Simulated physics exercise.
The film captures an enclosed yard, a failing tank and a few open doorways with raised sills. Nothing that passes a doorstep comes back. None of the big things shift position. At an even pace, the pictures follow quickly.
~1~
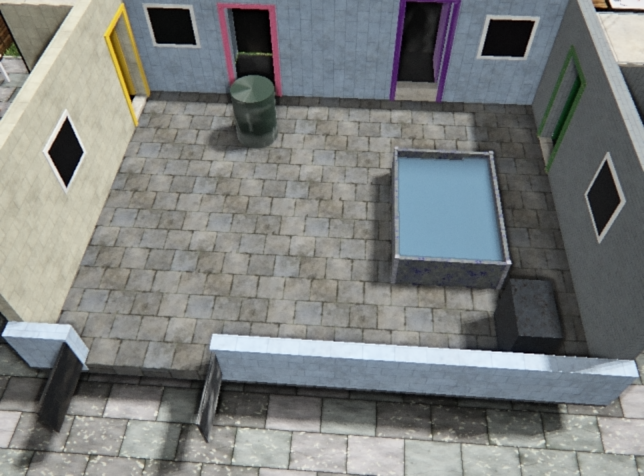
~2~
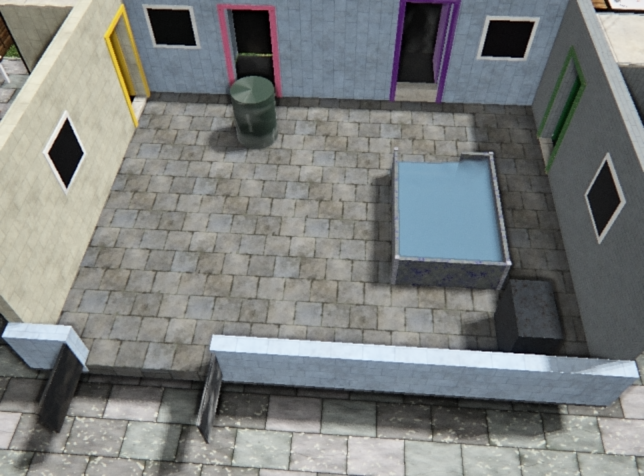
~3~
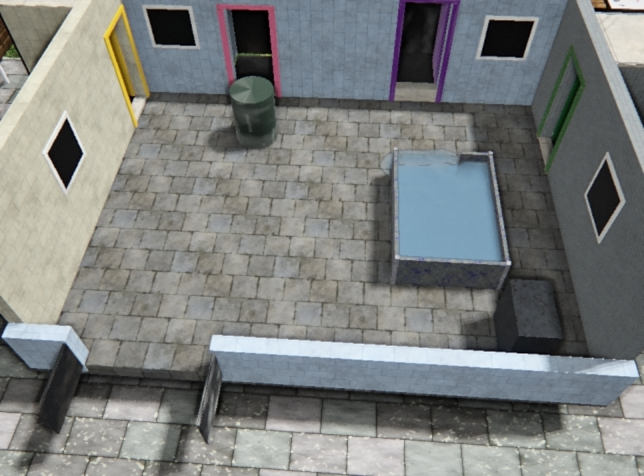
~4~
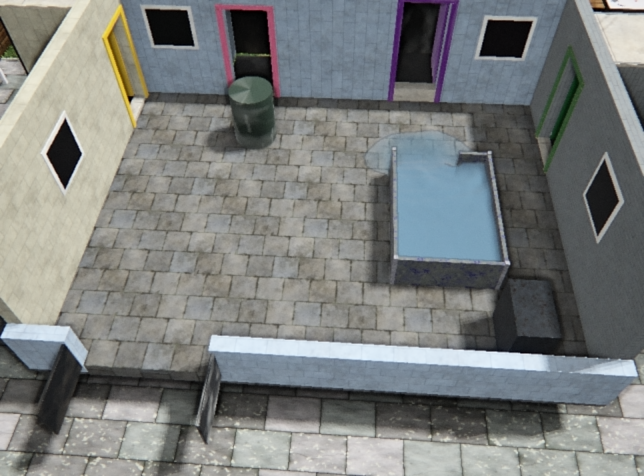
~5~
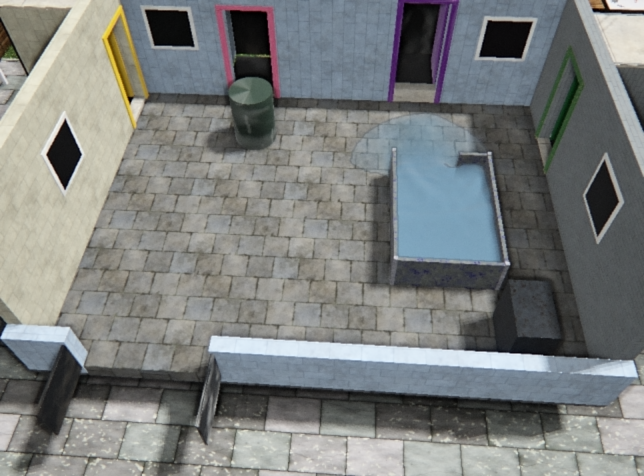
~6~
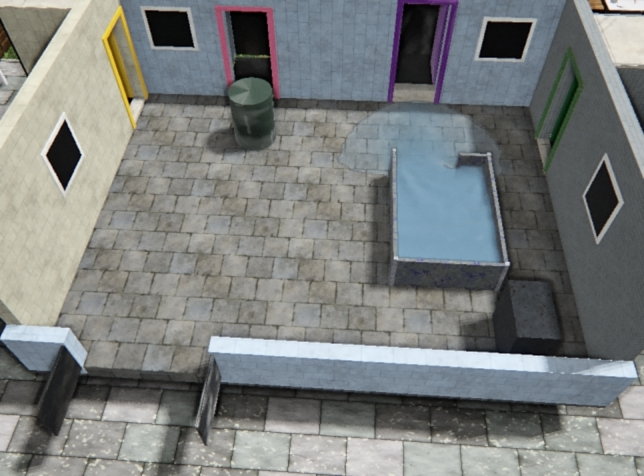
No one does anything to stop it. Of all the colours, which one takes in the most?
The yellow one.
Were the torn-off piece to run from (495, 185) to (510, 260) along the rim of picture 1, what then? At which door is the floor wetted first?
The one in green.
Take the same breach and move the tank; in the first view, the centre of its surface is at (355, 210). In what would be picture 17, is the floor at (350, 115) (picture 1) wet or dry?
It is soaked at that point.
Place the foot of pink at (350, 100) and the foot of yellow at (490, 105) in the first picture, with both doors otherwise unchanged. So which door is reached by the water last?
That would be the door marked green.
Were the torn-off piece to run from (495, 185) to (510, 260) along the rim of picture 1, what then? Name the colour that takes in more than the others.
That is the door marked green.
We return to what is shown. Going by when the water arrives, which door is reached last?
The yellow door.
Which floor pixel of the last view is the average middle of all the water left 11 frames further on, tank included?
Roughly (422, 176).
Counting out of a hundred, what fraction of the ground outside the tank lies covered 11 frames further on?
About 20 %.
A moment on, water covers 15 % of the floor; purple door wet at the sill, nothing in, green door not reached, pink door not reached, yellow door not reached.
Next, water covers 20 % of the floor; purple door wet at the sill, nothing in, green door wet at the sill, nothing in, pink door wet at the sill, nothing in, yellow door not reached.
Then, water covers 35 % of the floor; purple door wet at the sill, nothing in, green door a trickle in, pink door wet at the sill, nothing in, yellow door a trickle in.
Later, water covers 65 % of the floor; purple door wet at the sill, nothing in, green door some in, pink door a trickle in, yellow door a lot in.
In the end, water covers 90 % of the floor; purple door wet at the sill, nothing in, green door some in, pink door a trickle in, yellow door a lot in; the yellow door has let in the most.
